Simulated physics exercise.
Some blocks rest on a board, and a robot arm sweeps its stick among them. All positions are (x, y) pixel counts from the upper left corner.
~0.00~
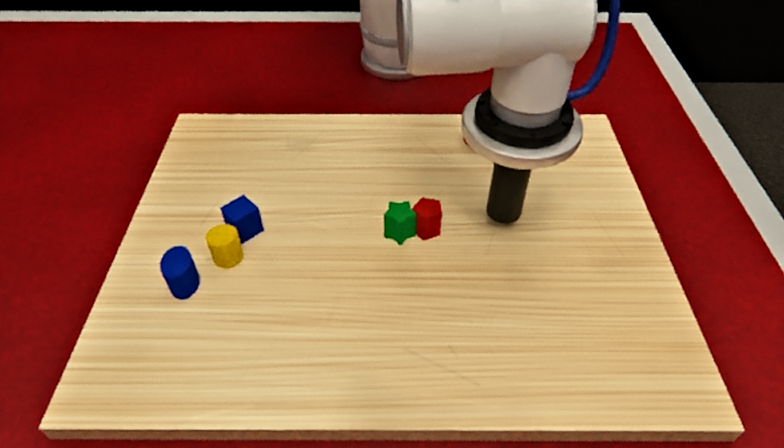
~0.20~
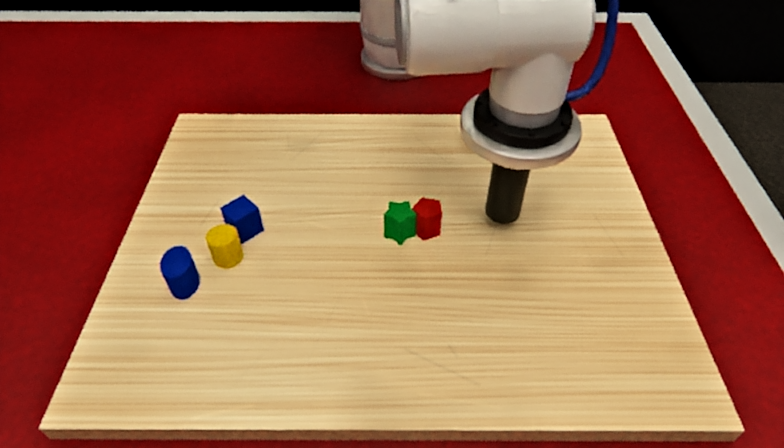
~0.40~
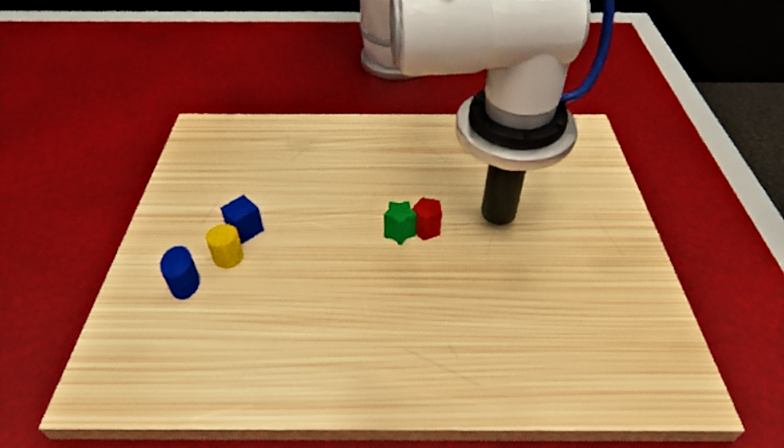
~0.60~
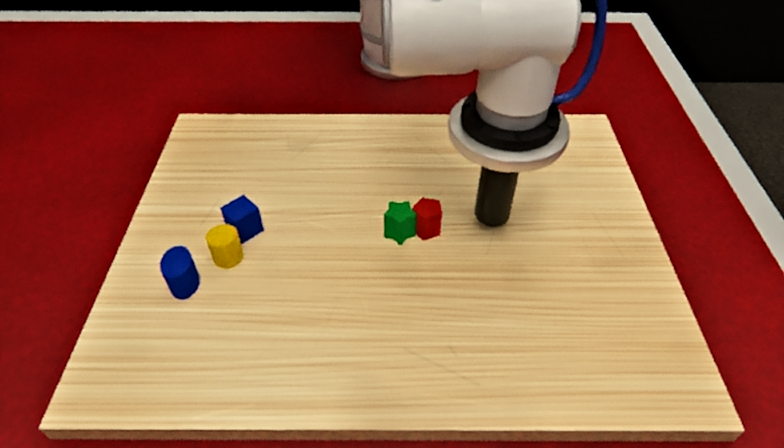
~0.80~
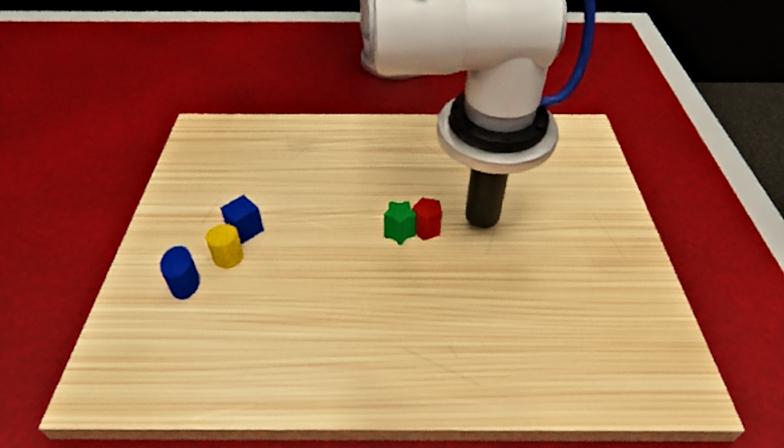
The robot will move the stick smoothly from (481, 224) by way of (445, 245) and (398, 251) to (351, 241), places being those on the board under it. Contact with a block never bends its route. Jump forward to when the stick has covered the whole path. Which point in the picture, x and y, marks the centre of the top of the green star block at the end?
At the end it should sit near (368, 200).
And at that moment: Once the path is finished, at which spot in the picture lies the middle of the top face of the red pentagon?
The centre of its top will be at (409, 206).
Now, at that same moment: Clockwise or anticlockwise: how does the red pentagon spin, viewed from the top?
Its rotation is clockwise.
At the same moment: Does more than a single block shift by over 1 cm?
Yes, it checks out.
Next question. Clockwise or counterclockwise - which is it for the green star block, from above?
Its rotation is clockwise.
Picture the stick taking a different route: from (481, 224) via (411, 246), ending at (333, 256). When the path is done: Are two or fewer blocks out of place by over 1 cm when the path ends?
Yes
On the path given first. One third of the way, stick (446, 236); green star block (394, 210), turned 10° clockwise; red pentagon (421, 208), turned 35° clockwise.
Two thirds of the way, stick (397, 243); green star block (382, 208); red pentagon (409, 206), turned 90° clockwise.
At the end, stick (351, 232); green star block (368, 200), turned 65° clockwise; red pentagon (409, 206), turned 90° clockwise.
